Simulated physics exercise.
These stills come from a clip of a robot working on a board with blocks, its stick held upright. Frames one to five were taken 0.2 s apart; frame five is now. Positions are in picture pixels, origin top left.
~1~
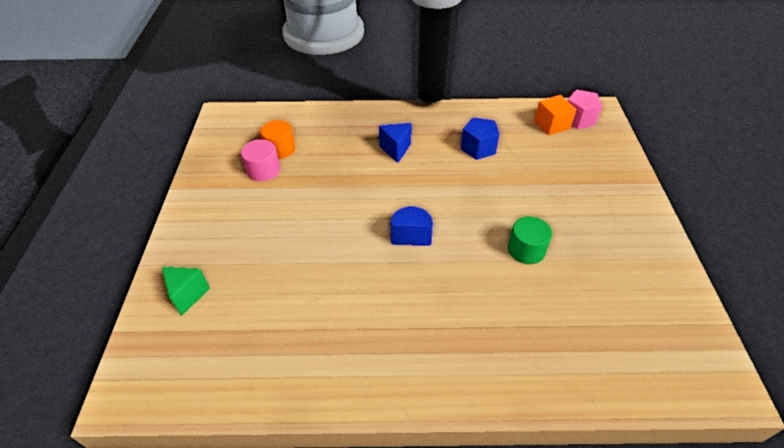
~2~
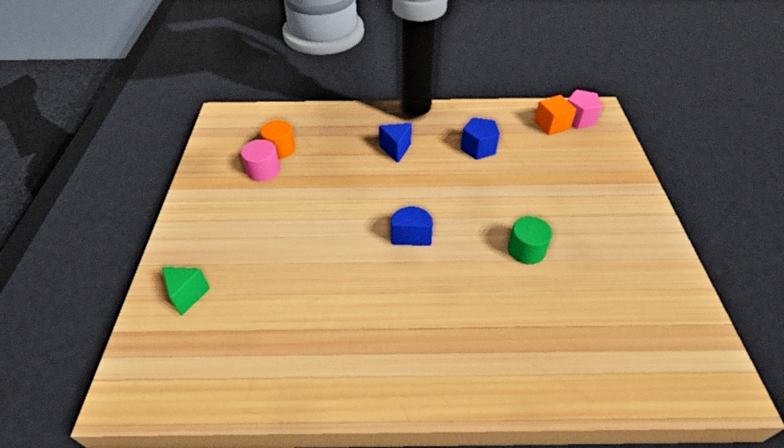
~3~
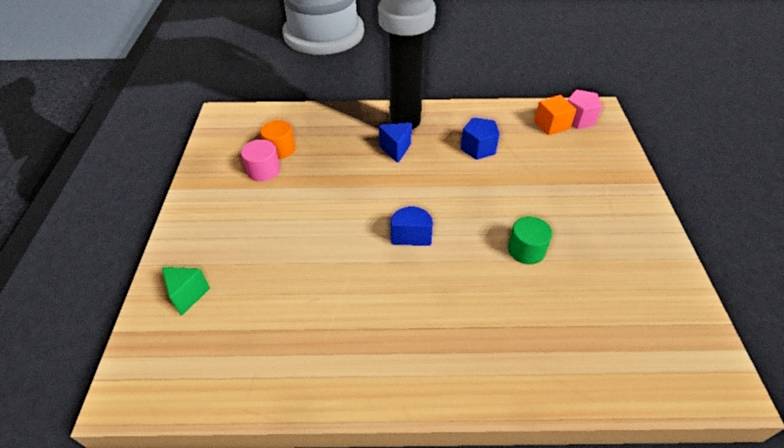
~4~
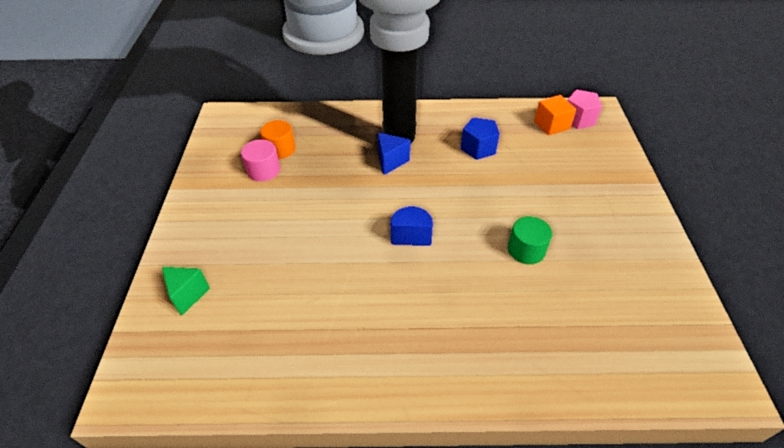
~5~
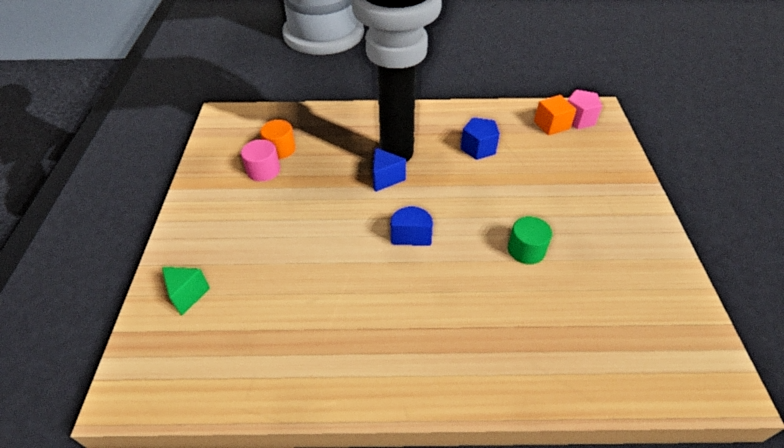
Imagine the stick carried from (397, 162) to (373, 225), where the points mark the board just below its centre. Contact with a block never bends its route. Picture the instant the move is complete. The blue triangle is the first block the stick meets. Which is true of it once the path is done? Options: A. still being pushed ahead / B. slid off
My pick is A.
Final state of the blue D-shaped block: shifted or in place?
Here the blue D-shaped block stays on its spot.
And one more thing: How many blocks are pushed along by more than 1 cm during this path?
It displaces one.
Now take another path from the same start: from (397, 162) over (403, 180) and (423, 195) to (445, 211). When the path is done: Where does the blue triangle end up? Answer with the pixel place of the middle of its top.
By then it is at (381, 174).
What follows on the original path. Halfway along, stick (386, 185); blue triangle (372, 192).
At the end, stick (372, 218); blue triangle (354, 227); blue D-shaped block still.
